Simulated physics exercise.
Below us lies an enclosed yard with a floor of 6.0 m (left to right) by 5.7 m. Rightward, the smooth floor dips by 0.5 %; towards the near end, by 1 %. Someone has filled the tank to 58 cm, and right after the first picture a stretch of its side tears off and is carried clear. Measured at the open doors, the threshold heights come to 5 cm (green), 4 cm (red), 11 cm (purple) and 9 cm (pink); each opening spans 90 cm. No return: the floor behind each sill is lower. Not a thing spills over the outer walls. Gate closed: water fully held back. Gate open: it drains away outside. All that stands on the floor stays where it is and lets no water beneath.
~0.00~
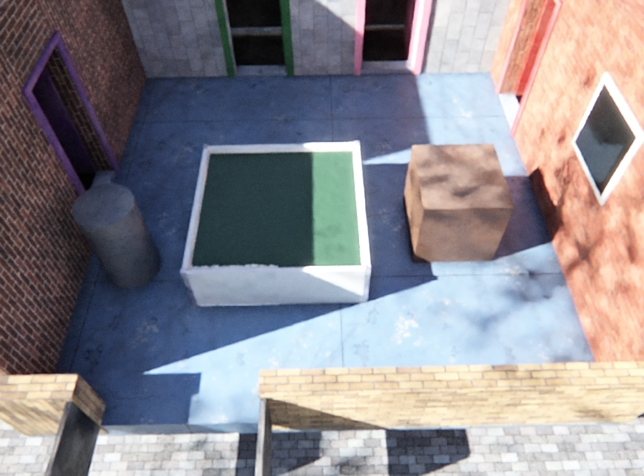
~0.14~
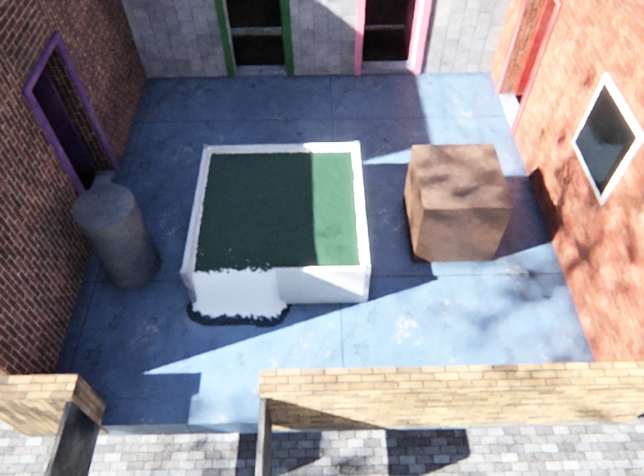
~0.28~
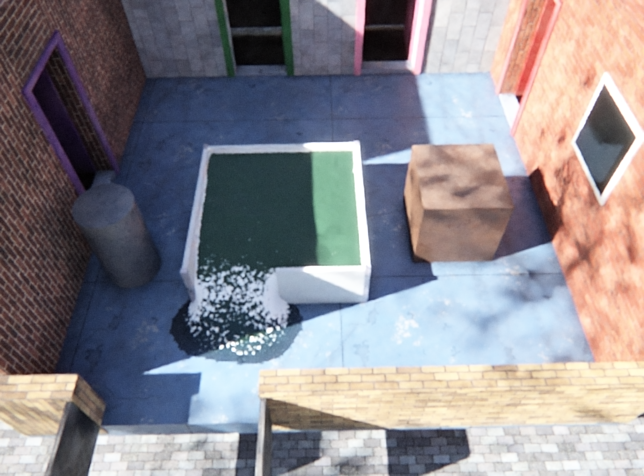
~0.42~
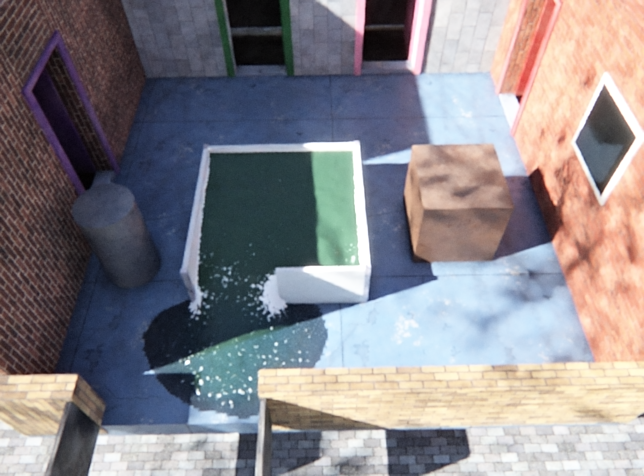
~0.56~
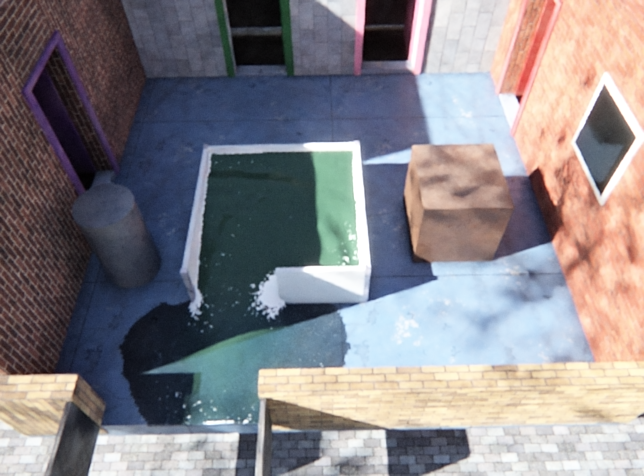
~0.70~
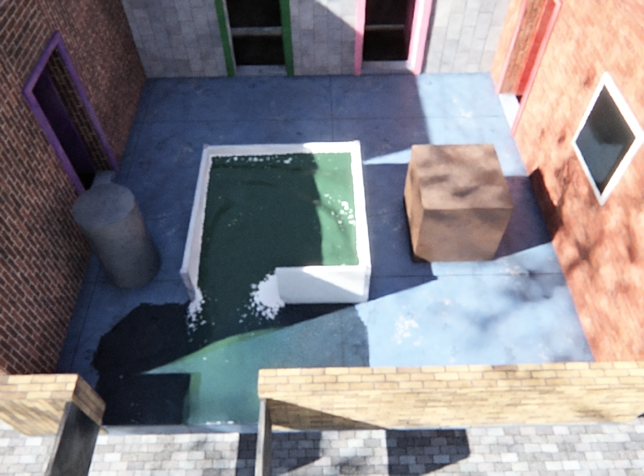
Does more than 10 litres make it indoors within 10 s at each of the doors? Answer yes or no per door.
Green door, no; red door, no; purple door, no; pink door, no.
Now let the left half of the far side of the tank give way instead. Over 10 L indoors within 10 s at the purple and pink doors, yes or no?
Lab note: Vs limit, purple door inside limit; pink door inside limit.
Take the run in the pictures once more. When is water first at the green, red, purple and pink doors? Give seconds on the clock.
Green not in the 10 s, red 6.5 s, purple 3.2 s, pink not within the 10 s.
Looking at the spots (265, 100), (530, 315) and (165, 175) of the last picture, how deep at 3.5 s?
Around 0 cm, 2 cm and 0 cm, in the order given.
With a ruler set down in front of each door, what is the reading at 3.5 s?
You'd see green at 0 cm, red at 0 cm, purple at 2 cm and pink at 0 cm.
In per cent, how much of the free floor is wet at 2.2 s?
I'd guess around 25 %.
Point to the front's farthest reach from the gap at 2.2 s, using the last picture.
Somewhere around (590, 392).
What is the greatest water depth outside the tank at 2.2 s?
25 cm or so.
After 1.4 s water covers 15 % of the floor and is deepest (34 cm) near (227, 310); green door not reached, red door not reached, purple door not reached, pink door not reached.
After 2.2 s water covers 25 % of the floor and is deepest (25 cm) near (268, 399); green door not reached, red door not reached, purple door not reached, pink door not reached.
After 3.5 s water covers 35 % of the floor and is deepest (19 cm) near (227, 310); green door not reached, red door not reached, purple door 2 cm at the sill, 0 L in, pink door not reached.
After 6.0 s water covers 40 % of the floor and is deepest (12 cm) near (227, 310); green door not reached, red door not reached, purple door 1 cm at the sill, 0 L in, pink door not reached.
After 10.0 s water covers 50 % of the floor and is deepest (7 cm) near (268, 399); green door not reached, red door 2 cm at the sill, 0 L in, purple door 1 cm at the sill, 0 L in, pink door not reached.
